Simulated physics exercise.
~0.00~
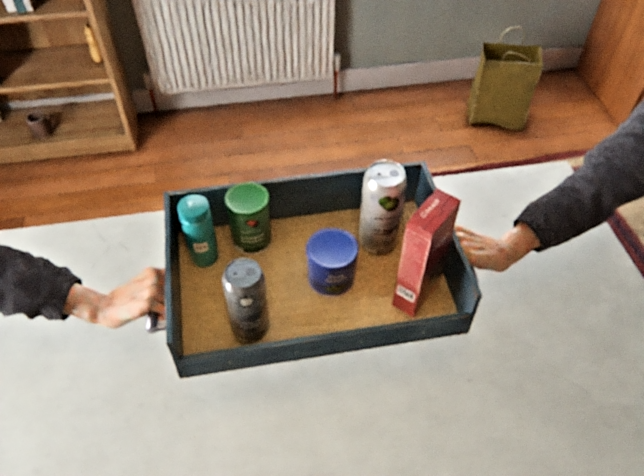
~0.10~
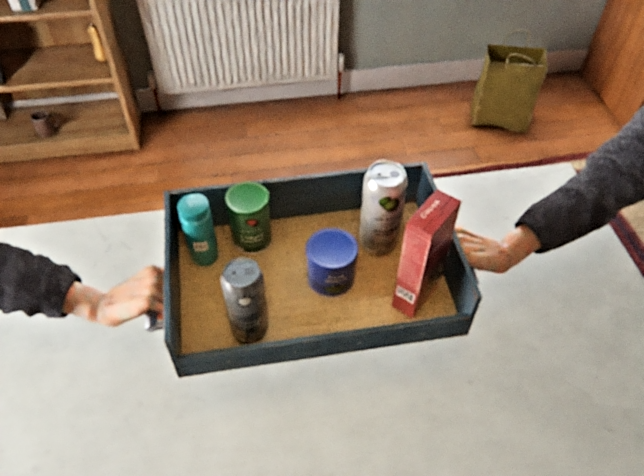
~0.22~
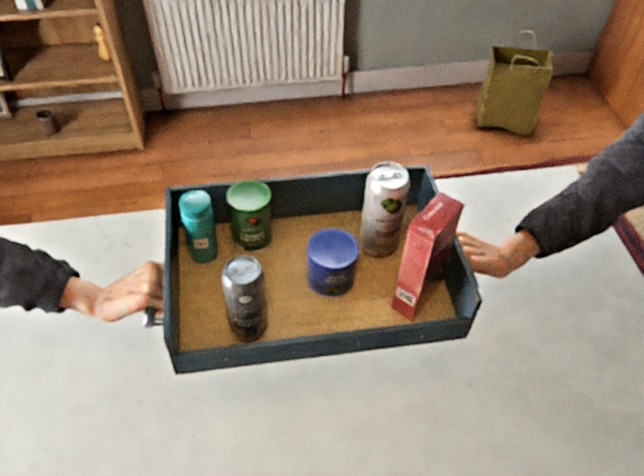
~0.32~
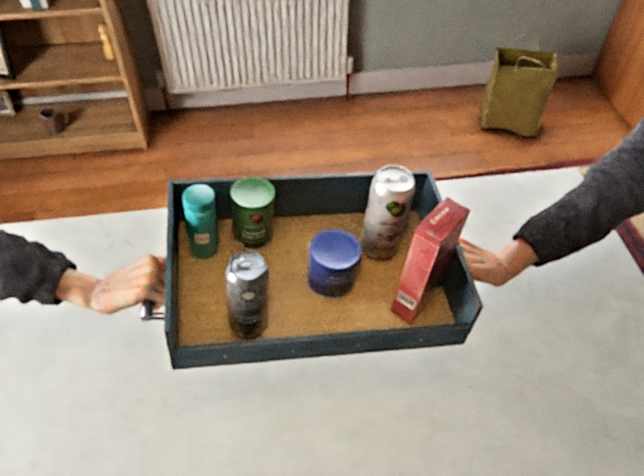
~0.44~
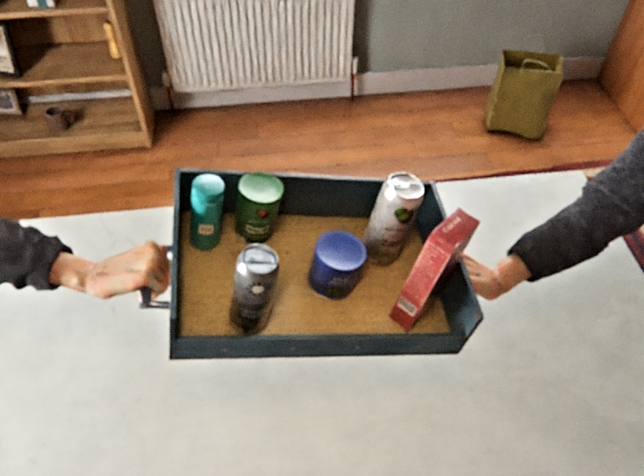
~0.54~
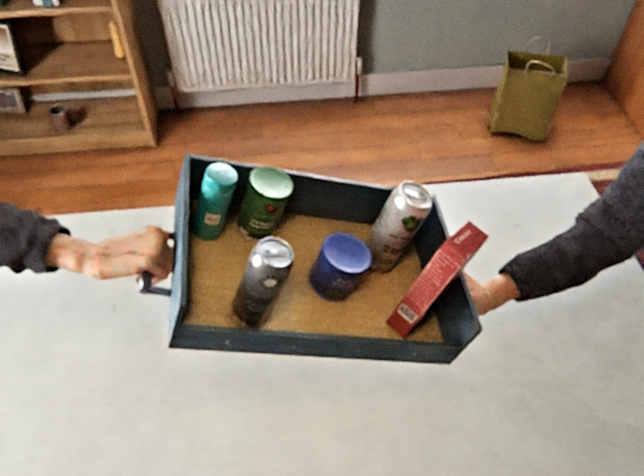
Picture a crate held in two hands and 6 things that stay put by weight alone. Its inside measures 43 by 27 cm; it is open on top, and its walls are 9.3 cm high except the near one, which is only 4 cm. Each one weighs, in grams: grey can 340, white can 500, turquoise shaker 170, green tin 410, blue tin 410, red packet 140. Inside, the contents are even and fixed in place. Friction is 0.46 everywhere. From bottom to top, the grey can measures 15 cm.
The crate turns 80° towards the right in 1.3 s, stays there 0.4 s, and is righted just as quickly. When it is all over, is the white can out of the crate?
The crate holds on to it.
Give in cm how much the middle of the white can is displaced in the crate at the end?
Net distance near 6 cm.
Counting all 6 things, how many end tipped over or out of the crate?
Total: 2.
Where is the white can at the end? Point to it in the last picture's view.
You'll find it at about (418, 201).
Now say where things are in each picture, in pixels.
In the first picture, crate level; white can (381, 210); grey can (247, 303).
In the second picture, crate level; green tin (250, 219); blue tin (332, 264).
In the third picture, crate tipped 1°, right side down; red packet (425, 260); grey can (246, 300).
In the fourth picture, crate tipped 5°, right side down; turquoise shaker (201, 223); green tin (253, 215).
In the fifth picture, crate tipped 11°, right side down; blue tin (336, 266); red packet (432, 272).
In the sixth picture, crate tipped 18°, right side down; white can (394, 229); grey can (261, 285).
After 1.04 s, crate tipped 68°, right side down; white can tipped 12° from how it sat near (389, 284); grey can on its side; turquoise shaker tipped 39° from how it sat.
After 2.14 s, crate tipped 69°, right side down; turquoise shaker now out of the crate; white can tipped 7° from how it sat near (385, 287); grey can on its side.
At rest (4.5 s), out of the crate, turquoise shaker; tipped over in the crate, grey can; not toppled but over 5 cm from the start, white can, green tin and blue tin; the last one in place, give or take 5 cm. In the last view, white can near (418, 201).
